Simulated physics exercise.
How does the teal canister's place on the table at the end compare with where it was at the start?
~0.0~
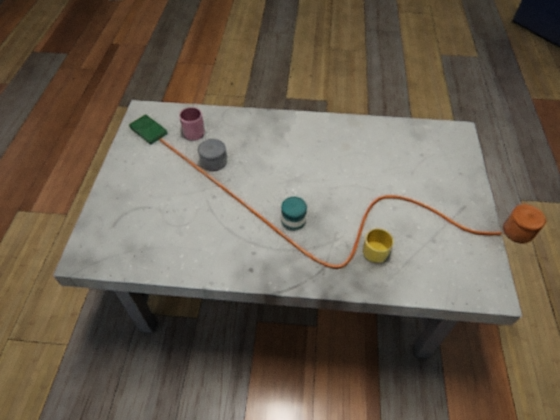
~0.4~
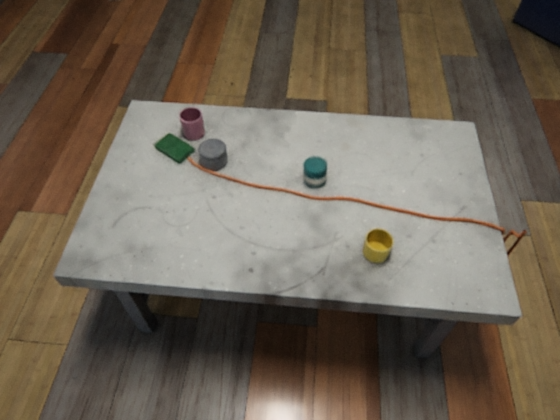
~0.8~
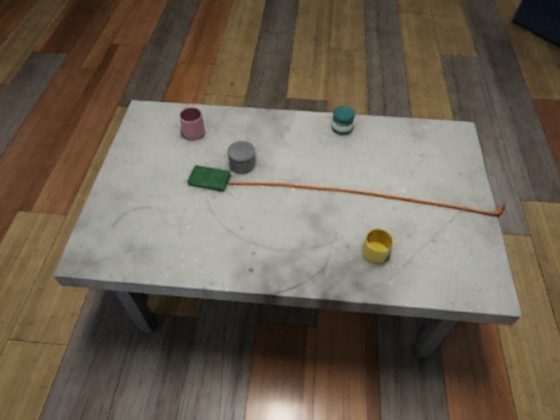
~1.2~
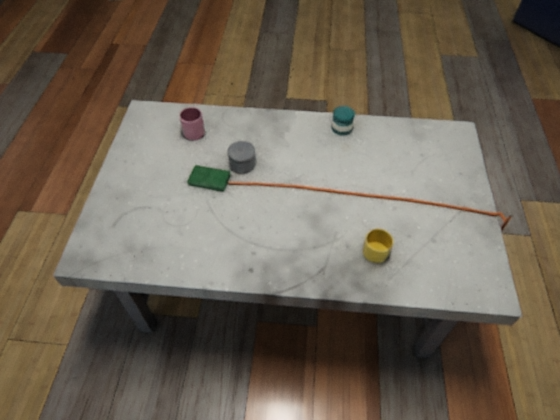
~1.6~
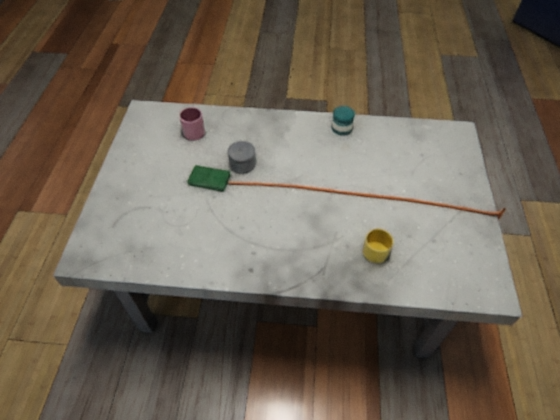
It started near the middle of the table and ended up farther right, close to the back edge.
An orange cylinder dropped off the right side of the table, pulling its cord straight and dragging the flat green object rightward. The teal canister was swept toward the back edge, the grey tub shifted slightly right, and everything left on top settled.
